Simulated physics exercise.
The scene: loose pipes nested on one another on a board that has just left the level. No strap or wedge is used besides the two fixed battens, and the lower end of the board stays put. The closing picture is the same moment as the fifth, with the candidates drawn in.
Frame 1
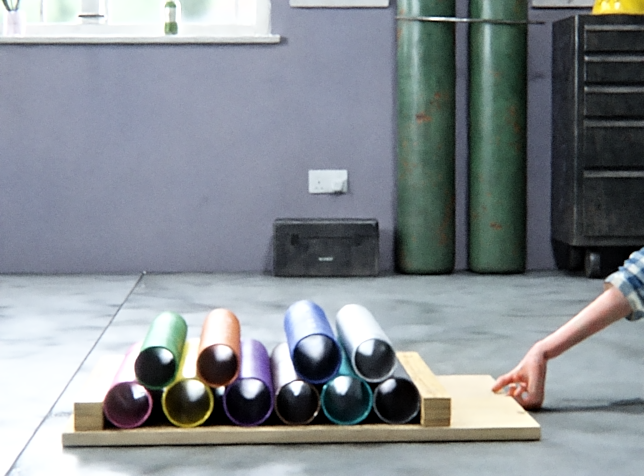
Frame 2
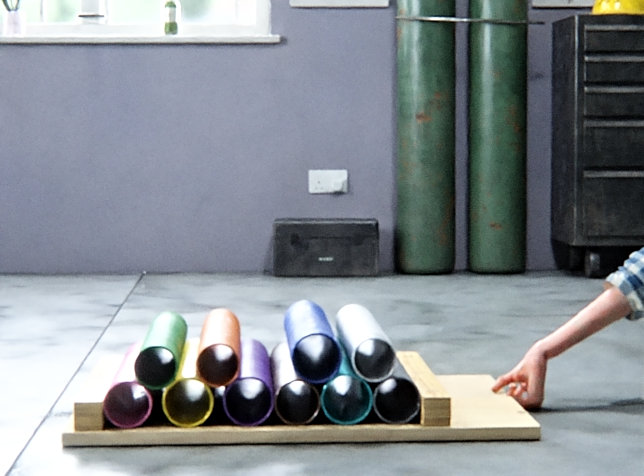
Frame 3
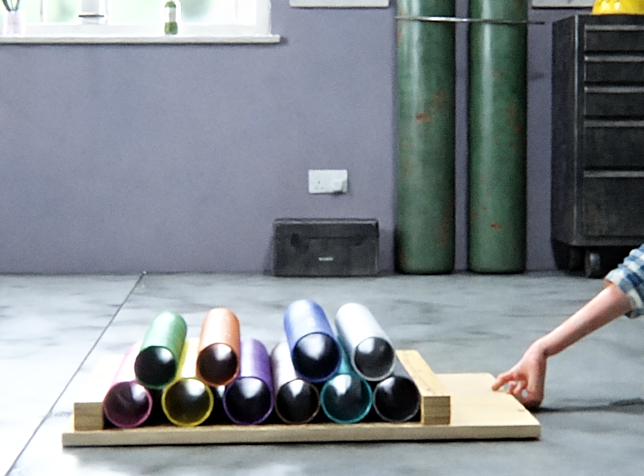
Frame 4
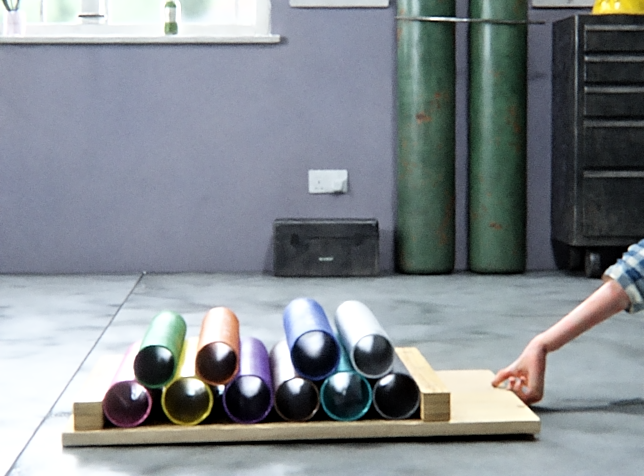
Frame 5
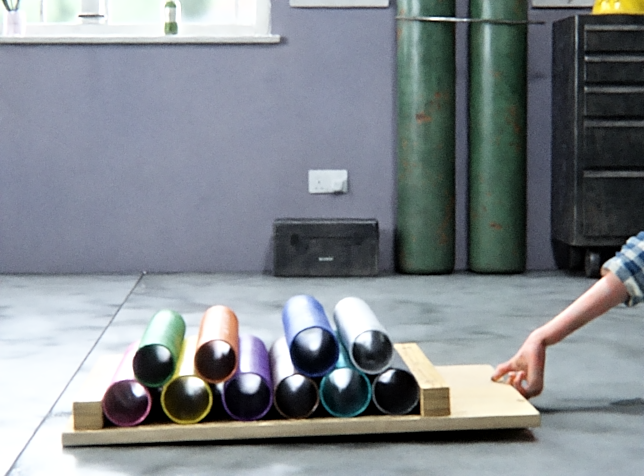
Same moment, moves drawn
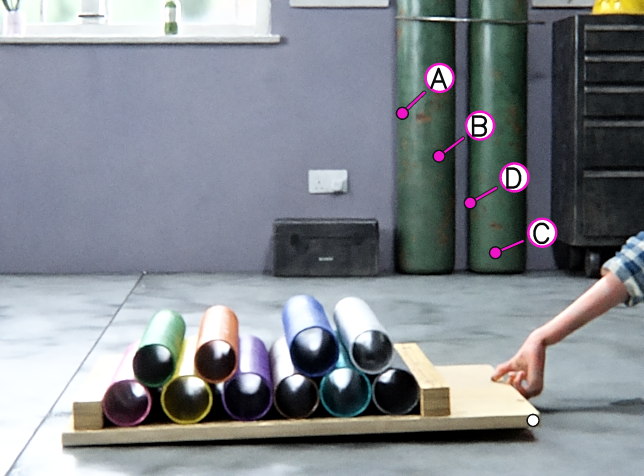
On a workshop floor, a hand slightly lifting the right end of a wooden board carrying stacked colourful pipes between wooden blocks.
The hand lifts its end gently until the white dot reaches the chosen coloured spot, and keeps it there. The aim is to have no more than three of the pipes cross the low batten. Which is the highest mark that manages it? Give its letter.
Mark D is as high as it can go.
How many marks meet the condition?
The number is two.
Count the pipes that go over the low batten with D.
At D the number is three.
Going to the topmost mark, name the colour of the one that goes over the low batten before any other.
First is the green one.
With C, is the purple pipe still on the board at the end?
The purple pipe: Yes.
On the marked copy, A at (402, 113); B at (439, 156); C at (495, 253); D at (470, 203); the white dot at (533, 421).
With D. Early on, board at 18°.
Further on, board at 30°.
At the end, board at 30°, three over the low batten (blue, orange, green).
As for the rest, A four over the low batten (blue, orange, green, white); B four over the low batten (blue, orange, green, white); C none over the low batten.
